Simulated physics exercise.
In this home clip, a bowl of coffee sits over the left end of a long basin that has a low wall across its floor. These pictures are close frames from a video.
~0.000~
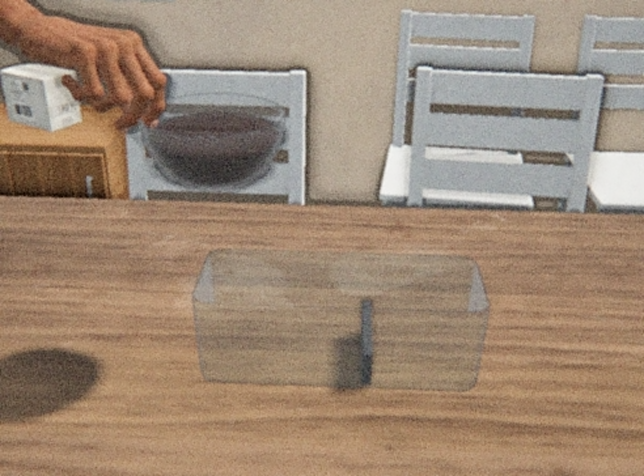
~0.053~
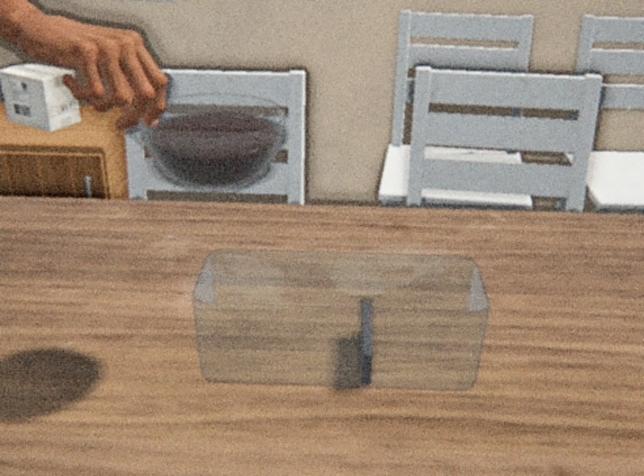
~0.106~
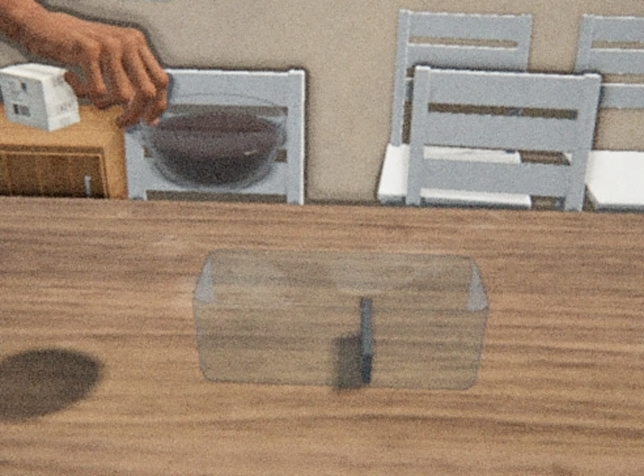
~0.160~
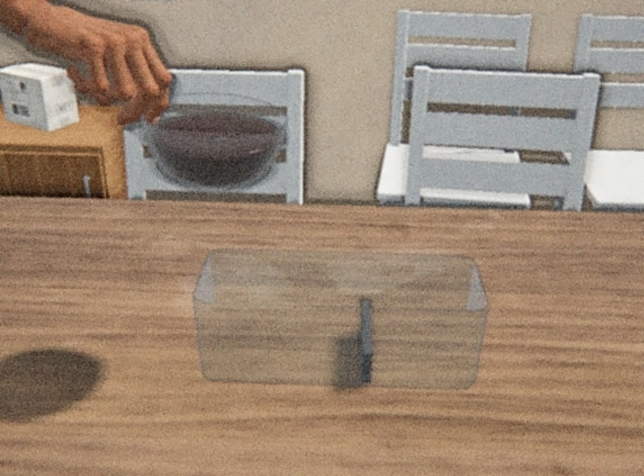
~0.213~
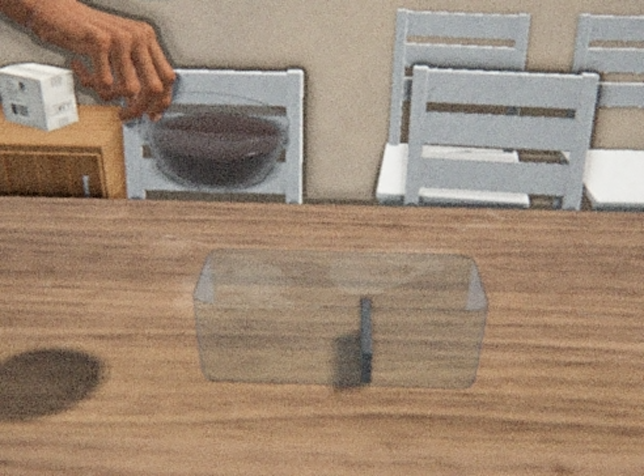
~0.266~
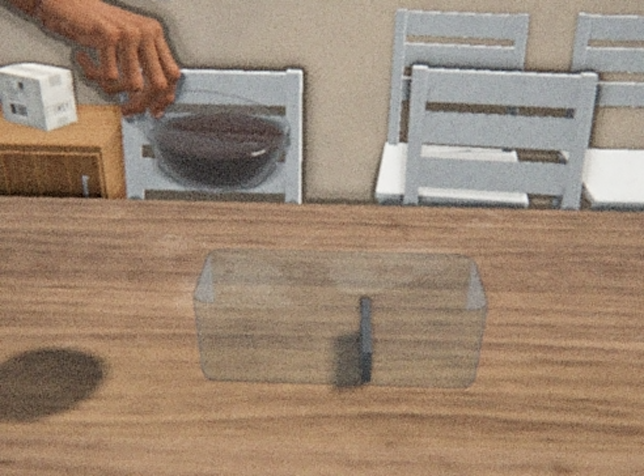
A hand held a clear glass bowl of dark liquid above the left end of a see-through basin on a wooden table, then slowly leaned the bowl slightly to the right.
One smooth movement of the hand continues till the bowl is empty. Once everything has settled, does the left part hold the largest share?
You'll see the biggest pool sitting over to the left once it stops.
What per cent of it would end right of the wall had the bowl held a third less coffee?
Some 5 parts in a hundred.
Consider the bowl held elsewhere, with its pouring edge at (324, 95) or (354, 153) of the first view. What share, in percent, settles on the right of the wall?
Close to 70 in a hundred, then close to 85 in a hundred.
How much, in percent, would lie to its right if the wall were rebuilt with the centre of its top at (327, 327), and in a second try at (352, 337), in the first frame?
I'd expect near 70 percent the first time and near 45 percent the next.
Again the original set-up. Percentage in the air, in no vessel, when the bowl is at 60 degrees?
About 35 %.
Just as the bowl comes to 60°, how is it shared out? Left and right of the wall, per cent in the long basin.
Left part 10 %; right part 0 %.
By 0.70 s the tilt is 60° and 58 per cent is still to pour, 8 is left of the wall and 0 right of it.
By 1.01 s the tilt is 90° and 7 per cent is still to pour, 74 is left of the wall and 5 right of it.
By 1.34 s the tilt is 96° and 0 per cent is still to pour, 93 is left of the wall and 6 right of it.
By 1.70 s the tilt is 96° and 0 per cent is still to pour, 93 is left of the wall and 7 right of it.
At rest 93 per cent lies left of the wall, 7 right of it and 1 outside.
